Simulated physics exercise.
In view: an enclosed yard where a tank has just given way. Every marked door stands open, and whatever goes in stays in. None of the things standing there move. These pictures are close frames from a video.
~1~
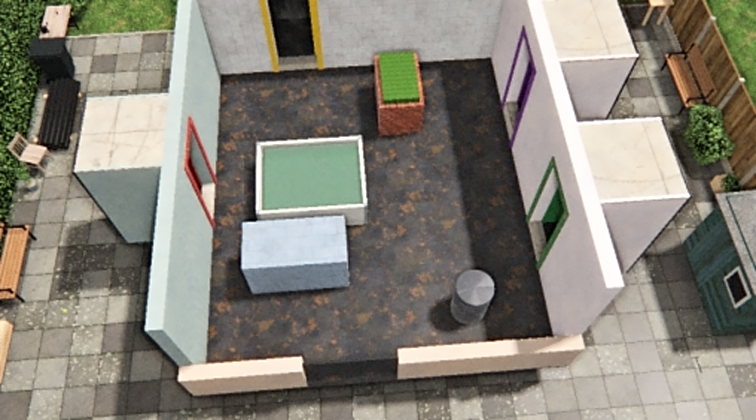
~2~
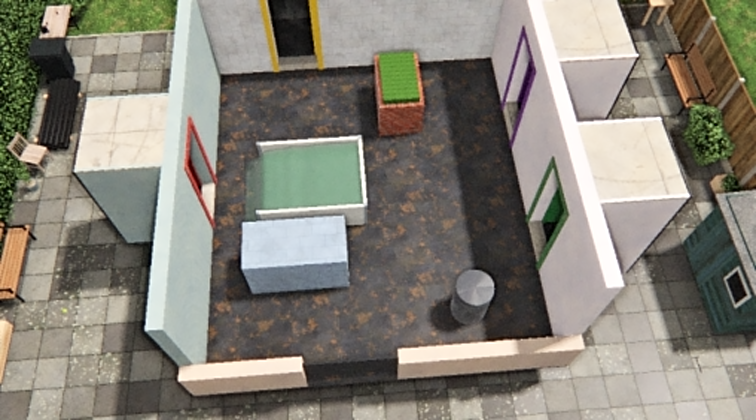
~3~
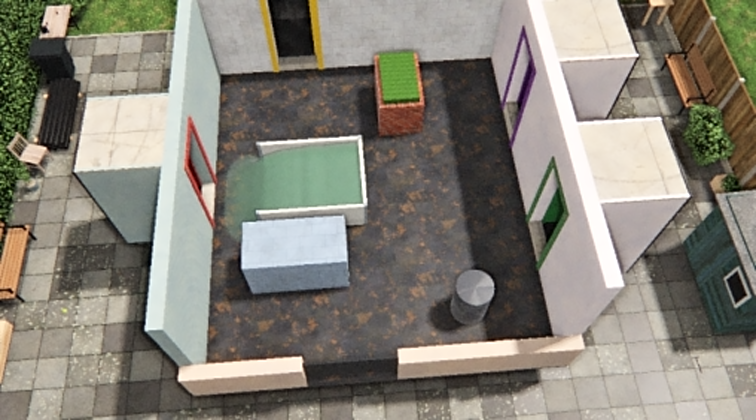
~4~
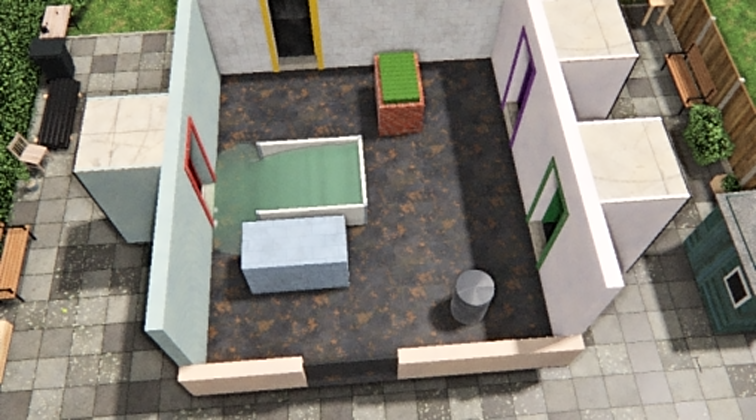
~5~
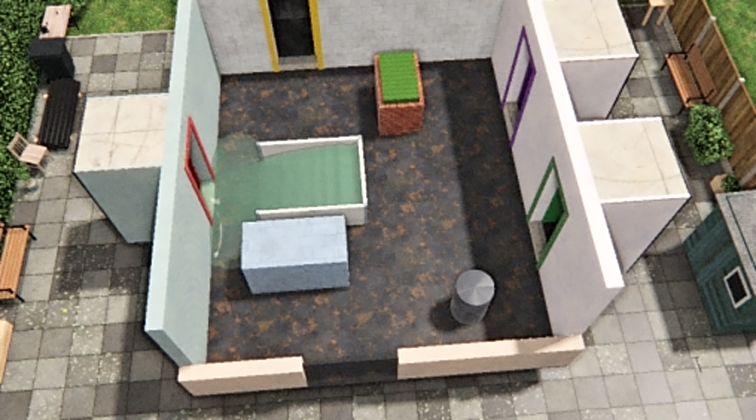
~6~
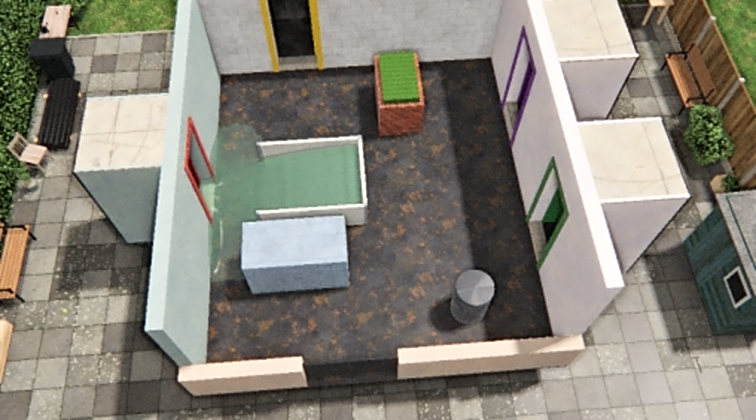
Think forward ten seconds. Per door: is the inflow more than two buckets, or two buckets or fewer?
Green door - two or fewer; yellow door - two or fewer; purple door - two or fewer; red door - more than two.
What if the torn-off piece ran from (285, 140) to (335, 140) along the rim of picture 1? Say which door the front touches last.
The answer is the green door.
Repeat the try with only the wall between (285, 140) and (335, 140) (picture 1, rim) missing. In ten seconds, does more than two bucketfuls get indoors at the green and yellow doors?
The green door falls short, the yellow door exceeds the limit.
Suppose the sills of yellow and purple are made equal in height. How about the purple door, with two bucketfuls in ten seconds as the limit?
Then: The purple one stays under.
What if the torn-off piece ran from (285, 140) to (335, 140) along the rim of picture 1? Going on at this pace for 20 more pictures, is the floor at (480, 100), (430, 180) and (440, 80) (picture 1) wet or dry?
Following the listed order, the three come out reached by the spill, not reached and reached by the spill.
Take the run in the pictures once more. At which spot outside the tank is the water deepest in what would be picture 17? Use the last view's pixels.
My best guess is roughly (214, 214).
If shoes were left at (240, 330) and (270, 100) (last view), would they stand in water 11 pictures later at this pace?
The first is inundated, the second inundated.
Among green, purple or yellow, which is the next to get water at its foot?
My pick for first is the door marked yellow.
A moment on, water covers 15 % of the floor; the green door not reached, the yellow door not reached, the purple door not reached, the red door far over two buckets in.
Next, water covers 25 % of the floor; the green door not reached, the yellow door wet at the sill, nothing in, the purple door not reached, the red door far over two buckets in.
Then, water covers 35 % of the floor; the green door not reached, the yellow door wet at the sill, nothing in, the purple door not reached, the red door far over two buckets in.
Later, water covers 65 % of the floor; the green door not reached, the yellow door wet at the sill, nothing in, the purple door not reached, the red door far over two buckets in.
In the end, water covers 95 % of the floor; the green door wet at the sill, nothing in, the yellow door wet at the sill, nothing in, the purple door wet at the sill, nothing in, the red door far over two buckets in.
